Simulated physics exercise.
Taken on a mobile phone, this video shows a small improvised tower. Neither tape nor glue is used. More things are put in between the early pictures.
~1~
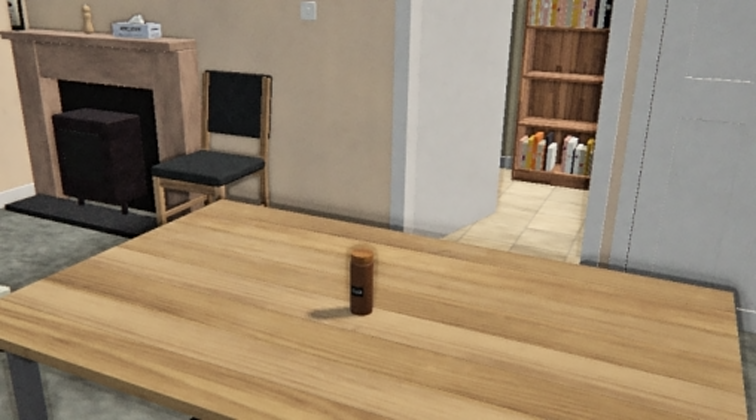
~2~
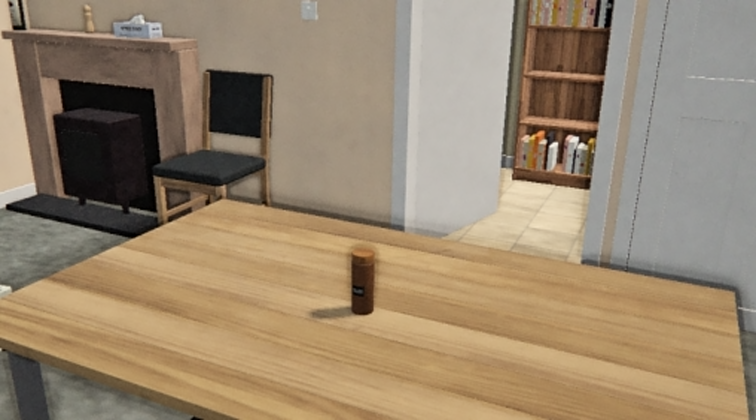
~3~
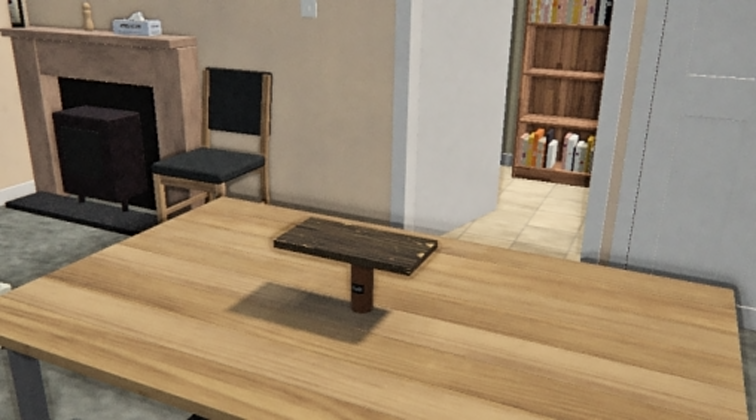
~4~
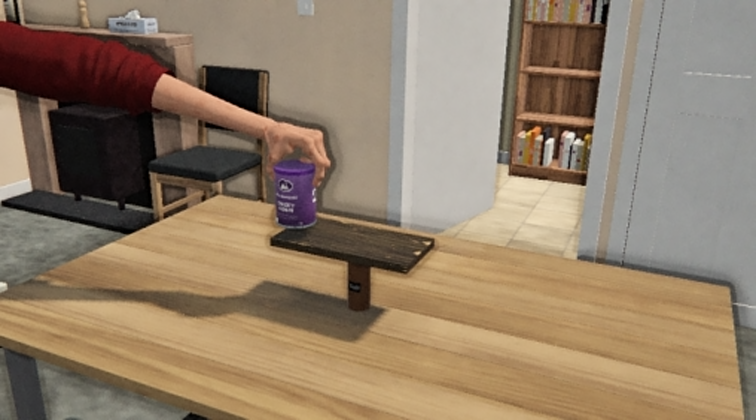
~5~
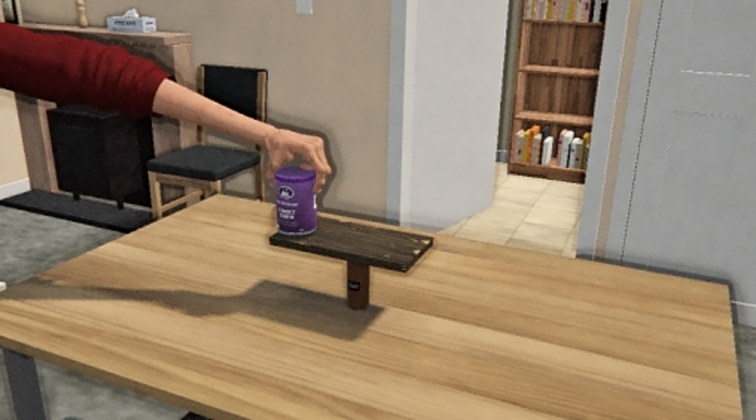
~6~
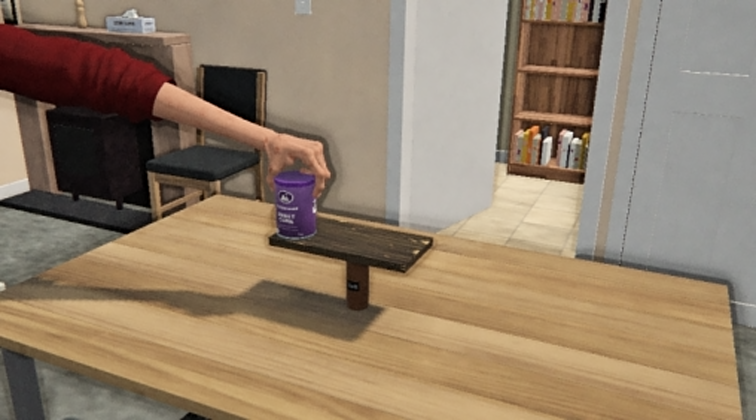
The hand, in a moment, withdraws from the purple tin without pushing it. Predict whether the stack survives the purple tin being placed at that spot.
Frankly, it's a failure, that one.
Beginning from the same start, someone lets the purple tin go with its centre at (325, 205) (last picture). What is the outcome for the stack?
The stack then collapses.
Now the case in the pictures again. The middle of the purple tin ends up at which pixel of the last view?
Somewhere around (245, 276) in the last picture.
Then, 0.30 s on from there, purple tin now fallen; black board turned 40° from how it was put.
Then, 0.60 s on from there, black board now fallen; brown shaker turned 36° from how it was put.
Then, 0.70 s on from there, brown shaker now fallen.
In the end, fallen, black board, purple tin and brown shaker. At the end, from the last picture's camera, purple tin near (244, 276). The stack gives way.
